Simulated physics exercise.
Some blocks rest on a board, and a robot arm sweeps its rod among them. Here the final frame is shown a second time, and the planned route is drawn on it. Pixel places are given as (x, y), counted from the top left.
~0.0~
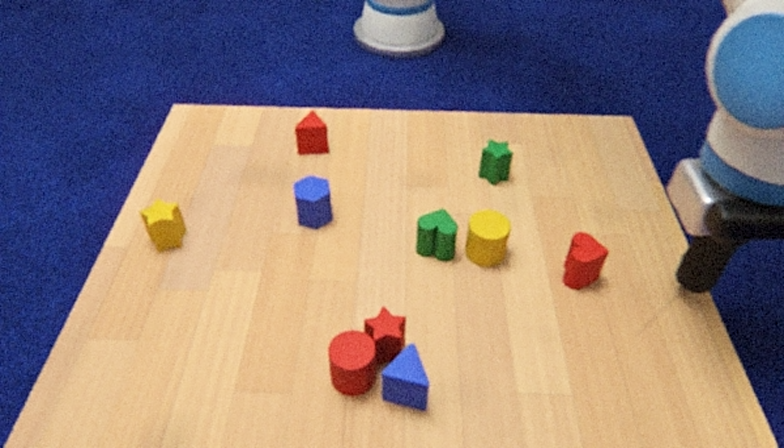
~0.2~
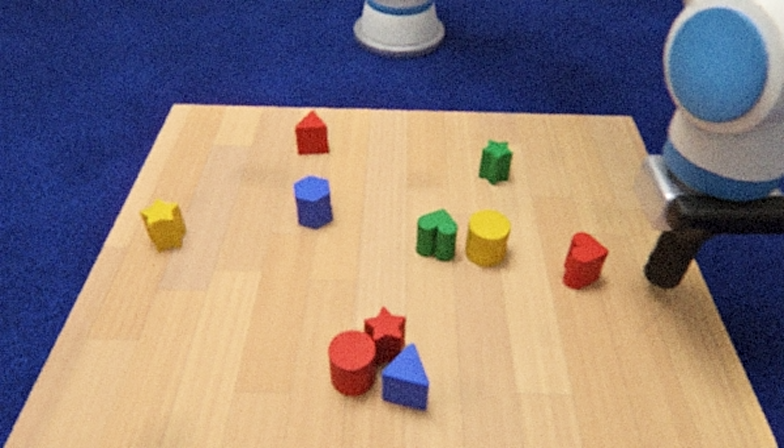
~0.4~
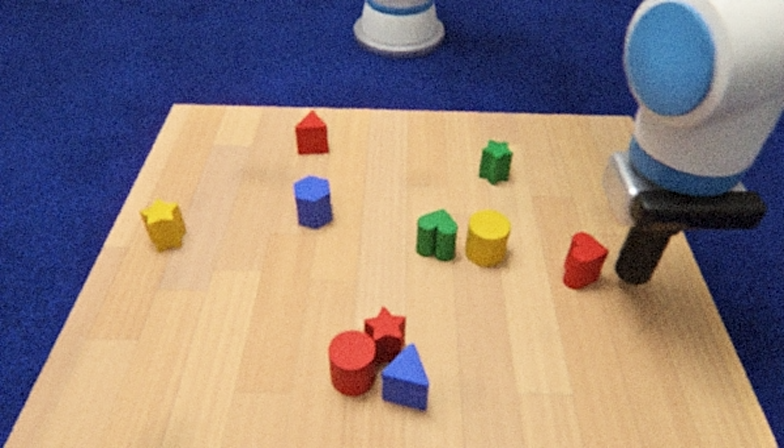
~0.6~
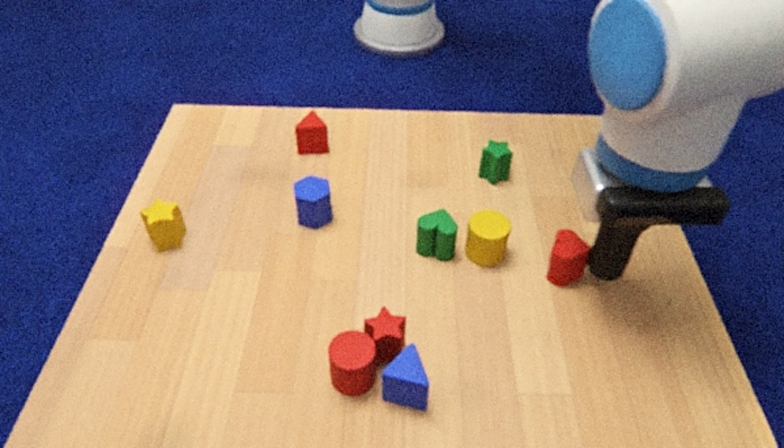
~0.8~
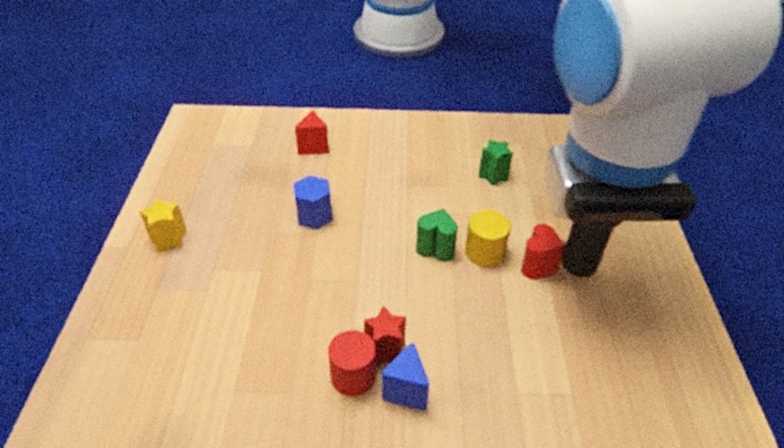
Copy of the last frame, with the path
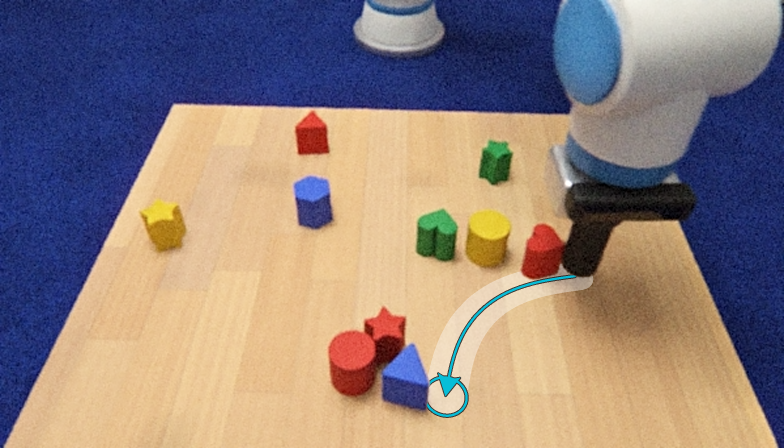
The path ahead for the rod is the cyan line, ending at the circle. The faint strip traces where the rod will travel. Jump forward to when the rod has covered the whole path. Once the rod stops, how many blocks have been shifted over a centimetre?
Here I'd predict two blocks moving more than 1 cm.
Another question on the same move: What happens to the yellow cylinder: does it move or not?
That block is shifted.
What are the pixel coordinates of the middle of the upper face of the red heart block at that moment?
It will end up at (512, 235).
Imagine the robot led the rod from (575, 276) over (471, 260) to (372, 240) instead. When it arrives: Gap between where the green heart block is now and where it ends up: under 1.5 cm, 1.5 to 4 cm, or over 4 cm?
The block winds up beyond 4 cm from where it is now.
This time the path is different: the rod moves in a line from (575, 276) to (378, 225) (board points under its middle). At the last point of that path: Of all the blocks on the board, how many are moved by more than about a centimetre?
Once the path ends, three or more blocks will have shifted.
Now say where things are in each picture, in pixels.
The first picture shows rod's lower end at (693, 281); blue three-sided block at (408, 366); yellow cylinder at (490, 224); red heart block at (588, 247).
The second picture shows rod at (662, 276); blocks still.
The third picture shows rod at (632, 272); blocks still.
The fourth picture shows rod at (605, 269); red heart block at (571, 244).
The fifth picture shows rod at (579, 265); blue three-sided block at (408, 366); yellow cylinder at (490, 224); red heart block at (546, 238).
Drawn move, from (575, 276) over (511, 291) and (465, 331) to (446, 396).
What follows on the original path. One third of the way, rod at (513, 280); yellow cylinder at (477, 215); red heart block at (512, 235), turned 90° clockwise.
Two thirds of the way, rod at (466, 321); yellow cylinder at (477, 215); red heart block at (512, 235), turned 90° clockwise.
At the end, rod at (447, 386); blue three-sided block still; yellow cylinder at (477, 215); red heart block at (512, 235), turned 90° clockwise.
